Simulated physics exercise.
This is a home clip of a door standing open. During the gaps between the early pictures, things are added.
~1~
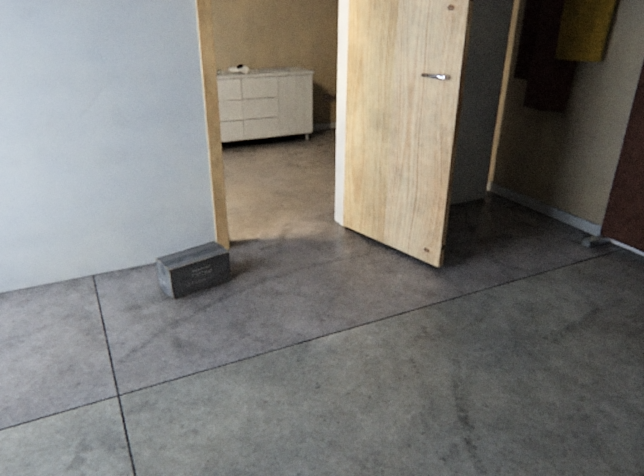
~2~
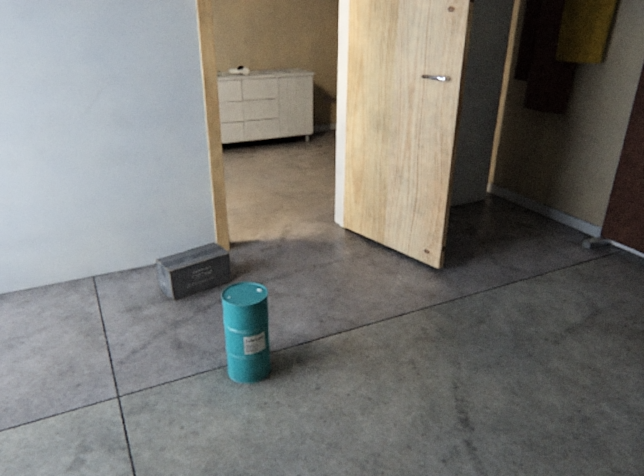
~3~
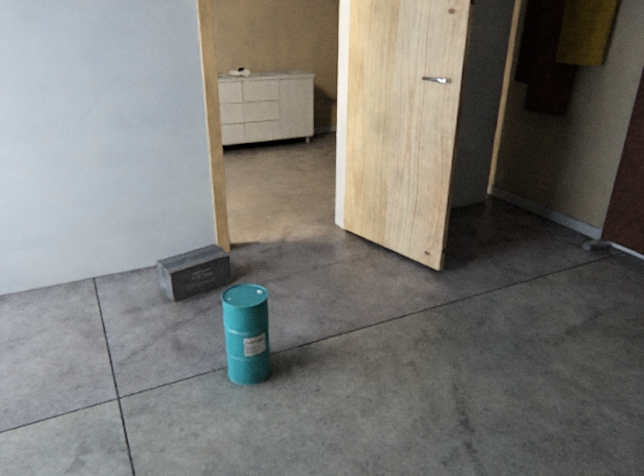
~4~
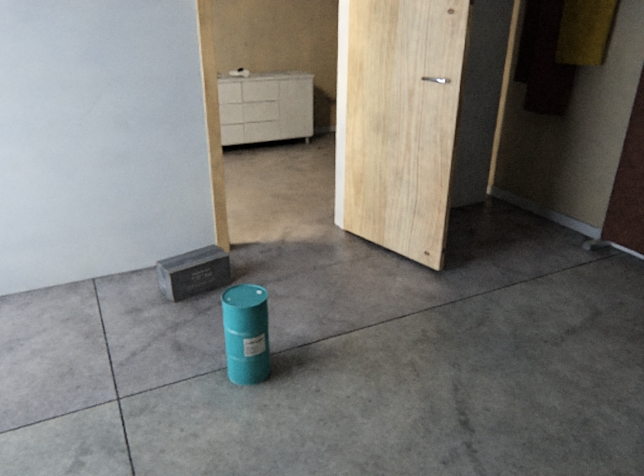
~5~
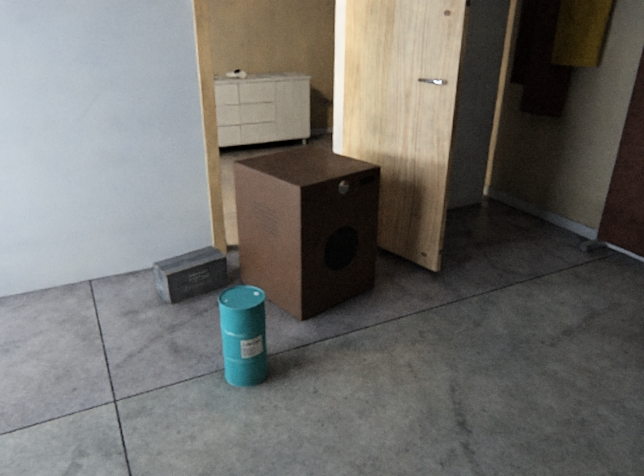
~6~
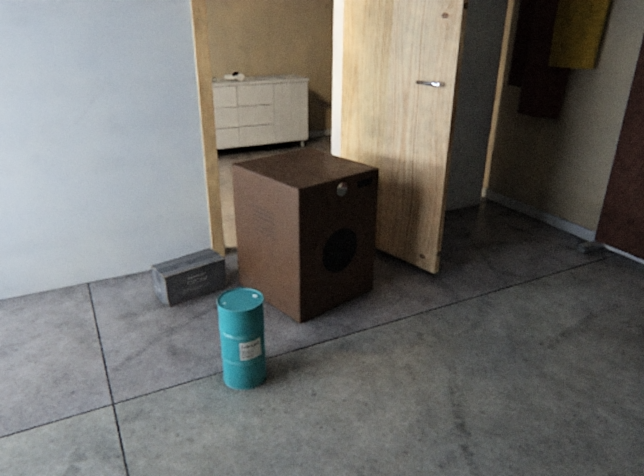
The pale wooden door stands wide open and still in a room with a grey concrete floor, seen from slightly above, with a white cabinet beyond the doorway. A dark grey box sits by the pale wall at left; a turquoise canister appears in front of it, then a large brown box-shaped appliance appears before the doorway. Nothing is seen moving by itself, and the view shifts only very slightly.
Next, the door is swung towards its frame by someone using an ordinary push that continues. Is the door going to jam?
Yes - it jams.
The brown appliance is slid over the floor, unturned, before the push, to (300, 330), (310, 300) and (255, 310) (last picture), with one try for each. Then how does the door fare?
So on try one it completes its arc, on try two it is halted early, and on try three it is halted early.
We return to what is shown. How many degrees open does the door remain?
Roughly 75 degrees open.
Then, 0.50 s later than the last frame, door at 99°.
Then, 0.80 s later than the last frame, door at 91°.
Then, 1.00 s later than the last frame, door at 85°.
Then, 1.20 s later than the last frame, door at 78°.
When it is over, door at 75°; all 3 as before. End places, in pixels of the last picture, brown appliance near (304, 229).
